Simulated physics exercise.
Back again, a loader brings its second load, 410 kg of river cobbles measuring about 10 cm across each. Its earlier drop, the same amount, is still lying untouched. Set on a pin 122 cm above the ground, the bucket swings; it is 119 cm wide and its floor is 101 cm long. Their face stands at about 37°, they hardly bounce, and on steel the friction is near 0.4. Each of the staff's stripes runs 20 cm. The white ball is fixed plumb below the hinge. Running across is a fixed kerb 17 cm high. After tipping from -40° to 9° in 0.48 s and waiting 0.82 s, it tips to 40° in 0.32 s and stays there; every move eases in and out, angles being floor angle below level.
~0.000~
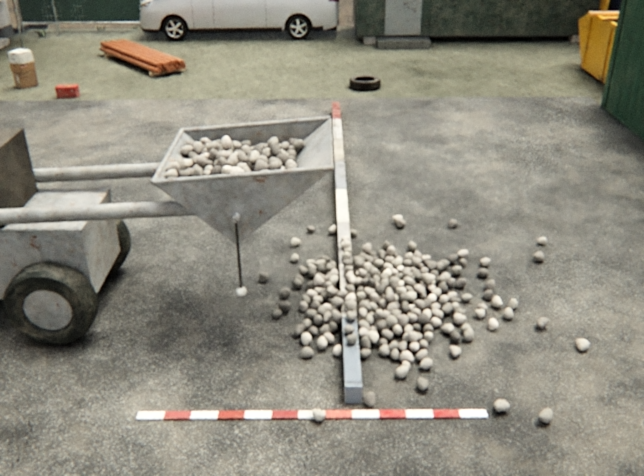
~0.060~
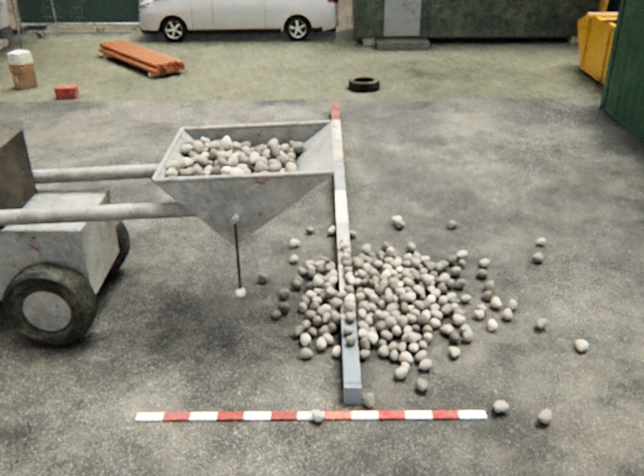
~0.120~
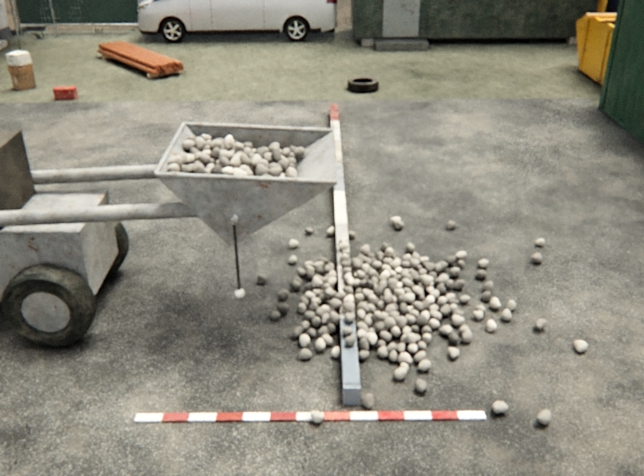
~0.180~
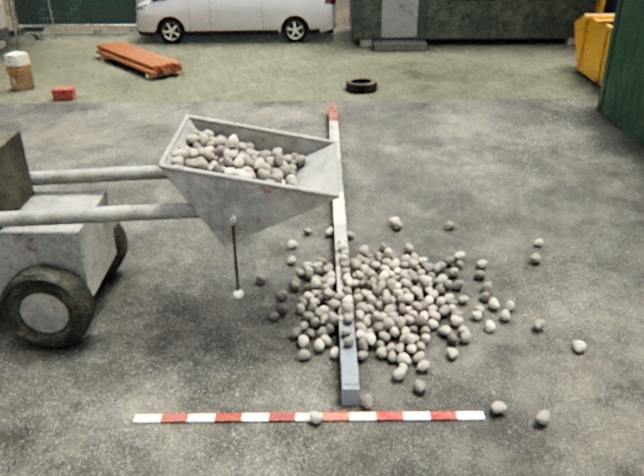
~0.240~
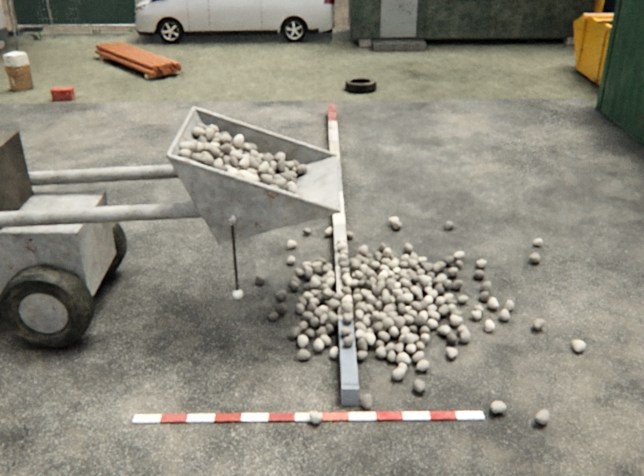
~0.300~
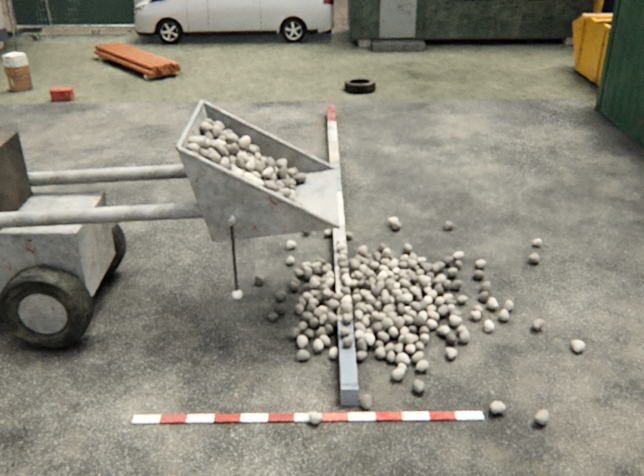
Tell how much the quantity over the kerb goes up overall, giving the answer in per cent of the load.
It goes up by roughly 40 per cent.
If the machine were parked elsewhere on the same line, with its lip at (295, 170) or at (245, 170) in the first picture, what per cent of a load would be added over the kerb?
Around 10 and 0 percent respectively.
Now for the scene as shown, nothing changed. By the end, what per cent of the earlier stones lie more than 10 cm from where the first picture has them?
I'd say roughly 5 per cent of them.
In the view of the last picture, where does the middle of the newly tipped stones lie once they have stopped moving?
Near (332, 291).
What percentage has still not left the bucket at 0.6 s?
100 %.
After 0.4 s the floor is at 5°; in per cent of one load, 100 in the bucket, 24 on this side of the kerb, 76 over the kerb; the foremost stones are at (527, 303).
After 0.6 s the floor is at 9°; in per cent of one load, 100 in the bucket, 24 on this side of the kerb, 76 over the kerb; the foremost stones are at (527, 303).
After 2.1 s the floor is at 40°; in per cent of one load, 20 in the bucket, 78 on this side of the kerb, 101 over the kerb; the foremost stones are at (527, 303).
After 4.9 s the floor is at 40°; in per cent of one load, 0 in the bucket, 84 on this side of the kerb, 116 over the kerb; the foremost stones are at (527, 303). Net gain over the kerb, 40.
